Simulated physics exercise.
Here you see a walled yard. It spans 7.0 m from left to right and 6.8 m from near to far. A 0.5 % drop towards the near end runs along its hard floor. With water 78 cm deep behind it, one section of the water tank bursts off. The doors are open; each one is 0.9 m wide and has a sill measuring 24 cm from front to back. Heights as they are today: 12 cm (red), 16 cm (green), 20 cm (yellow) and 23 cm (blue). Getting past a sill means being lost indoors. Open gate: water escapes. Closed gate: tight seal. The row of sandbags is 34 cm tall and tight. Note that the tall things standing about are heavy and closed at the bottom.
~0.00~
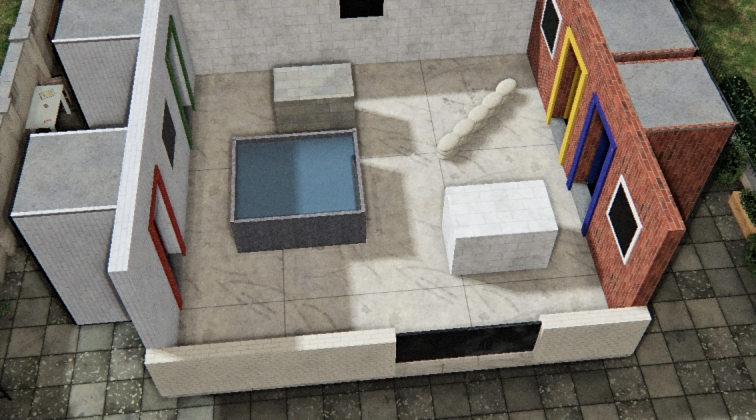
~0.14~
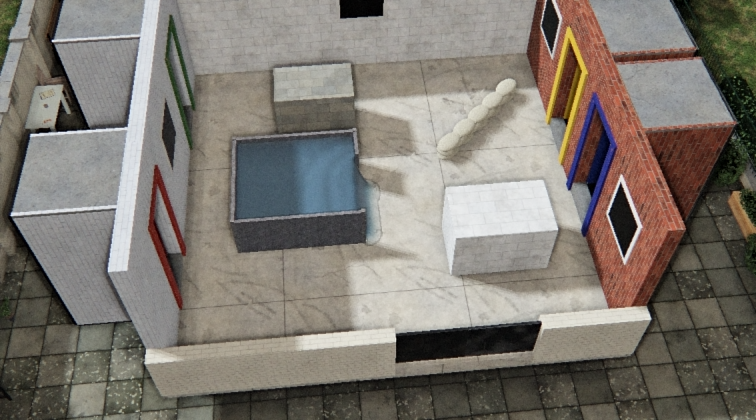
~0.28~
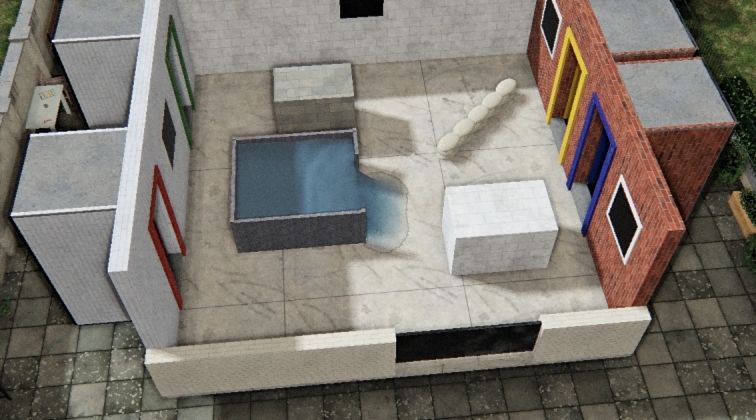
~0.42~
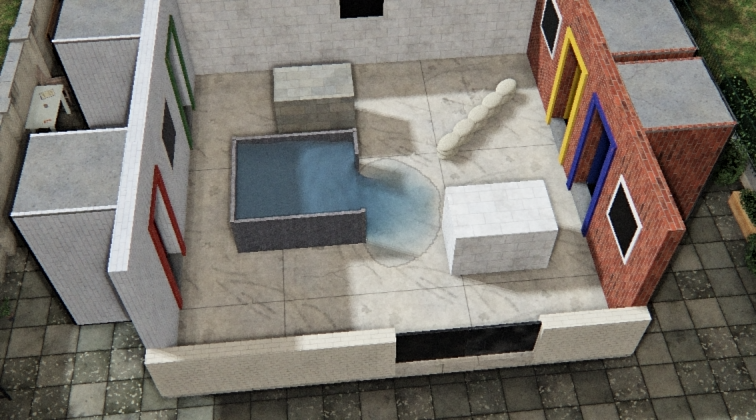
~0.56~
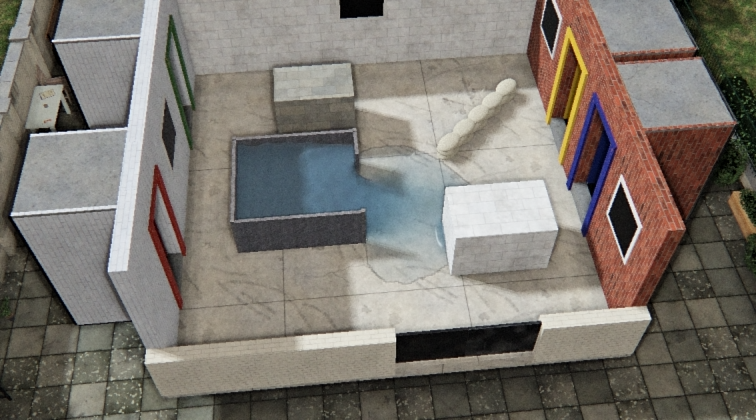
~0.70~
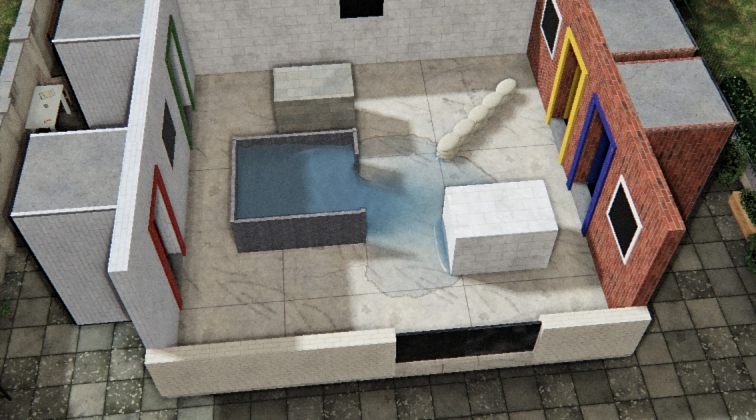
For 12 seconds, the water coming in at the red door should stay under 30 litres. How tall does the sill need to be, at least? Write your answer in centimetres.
Close to 6 cm is just enough.
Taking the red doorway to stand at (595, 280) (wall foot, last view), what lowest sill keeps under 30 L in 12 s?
Roughly 12.0 cm.
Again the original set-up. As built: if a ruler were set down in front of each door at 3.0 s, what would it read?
Centimetres: Red = 0, green = 0, yellow = 26, blue = 24.
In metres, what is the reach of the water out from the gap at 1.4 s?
4.0 metres.
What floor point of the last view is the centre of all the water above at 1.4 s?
Centre of the water: Approx. (355, 208) px.
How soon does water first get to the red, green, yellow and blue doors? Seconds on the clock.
For red it's 4.0 s, for green 7.0 s, for yellow 1.3 s, and for blue 1.0 s.
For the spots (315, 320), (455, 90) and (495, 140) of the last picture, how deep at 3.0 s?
In that order: 3, 1 and 2 cm.
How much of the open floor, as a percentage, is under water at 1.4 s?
Wet share: Near 25 %.
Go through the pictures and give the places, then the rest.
Still water, 78 cm deep, in the water tank at (297, 177); the red door at (169, 244) is dry, in the first picture.
Water pours out at (359, 201) and has run 0.3 m, to (376, 194); about 9 cm deep outside, 78 cm at the back, in the second picture.
The gap is at (359, 203), the front 0.8 m out at (403, 200); the back of the water tank holds 78 cm, in the third picture.
The front is at (436, 200), 1.4 m from the gap at (359, 204); 2.5 m2 of floor is wet, 77 cm left at the back, in the fourth picture.
Water pours out at (359, 205) and has run 2.1 m, to a hidden place; about 7 cm deep outside, 70 cm at the back, in the fifth picture.
Water pours out at (359, 205) and has run 2.7 m, to a hidden place; about 6 cm deep outside, 65 cm at the back; 3.2 m in a straight line remain to the red door at (169, 244), in the sixth picture.
After 1.4 s water covers 25 % of the floor, deepest (44 cm) near (442, 229); it has not reached the red door.
After 3.0 s water covers 50 % of the floor, deepest (28 cm) near (562, 188); it has not reached the red door.
After 12.0 s water covers 95 % of the floor, deepest (12 cm) near (200, 371); 11 cm at the red door, 0 litres in over its 12 cm sill.
At the red door as built, the water arrived by 4.1 s and peaked near 11 cm at 11.8 s.
Run again over the same 12 s with other heights there, 49 litres in over 5 cm, 20 litres over 7 cm. The limit of 30 litres is kept from about 6 cm up.
